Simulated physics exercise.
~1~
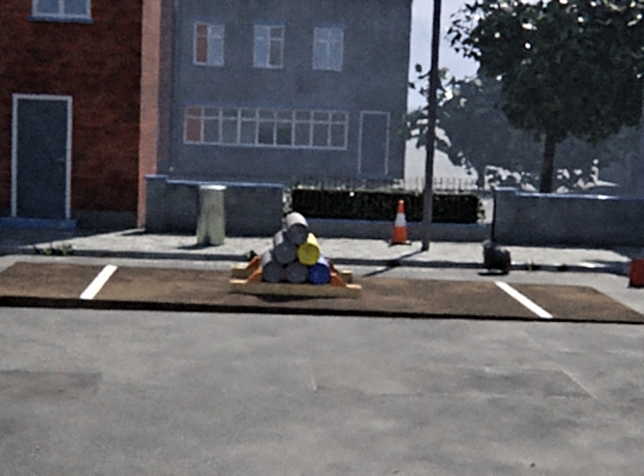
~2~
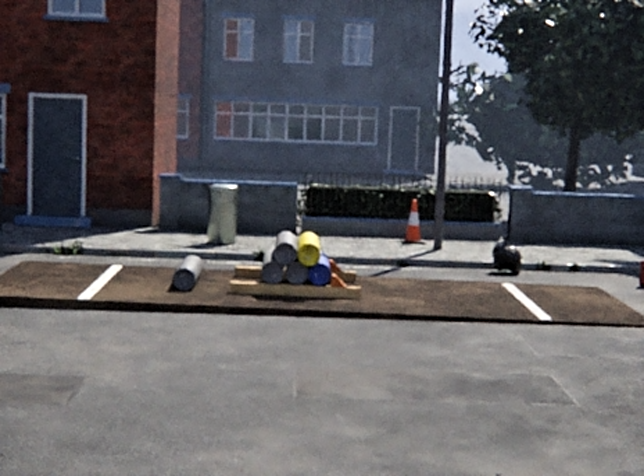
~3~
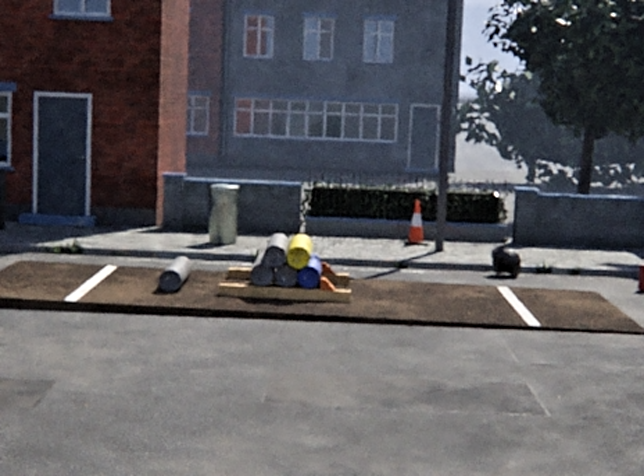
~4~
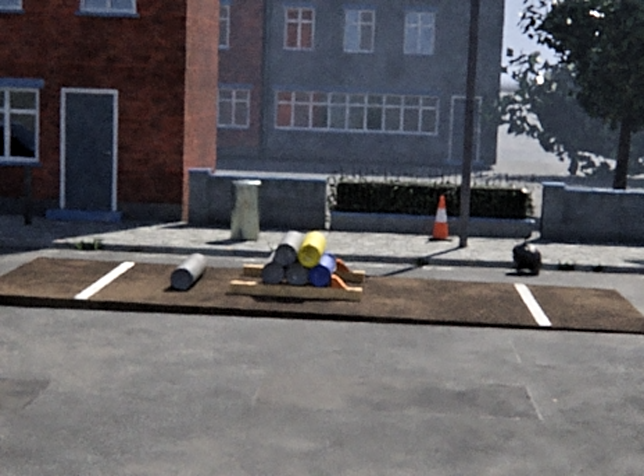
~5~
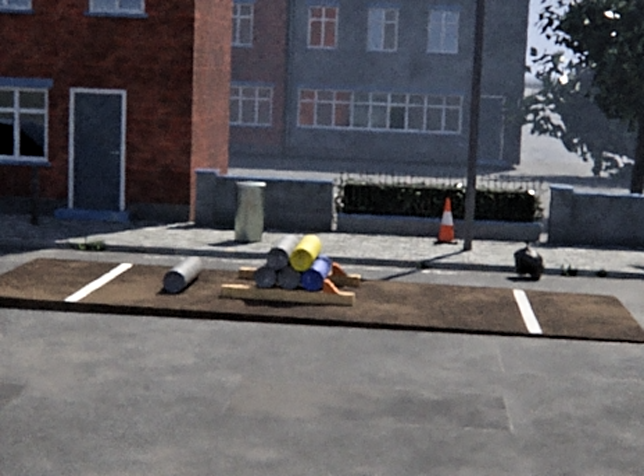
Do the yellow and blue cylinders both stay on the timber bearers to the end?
Yes, both are still in the stack on the bearers at the end, with the yellow one resting on top of others and the blue one at the bottom right.
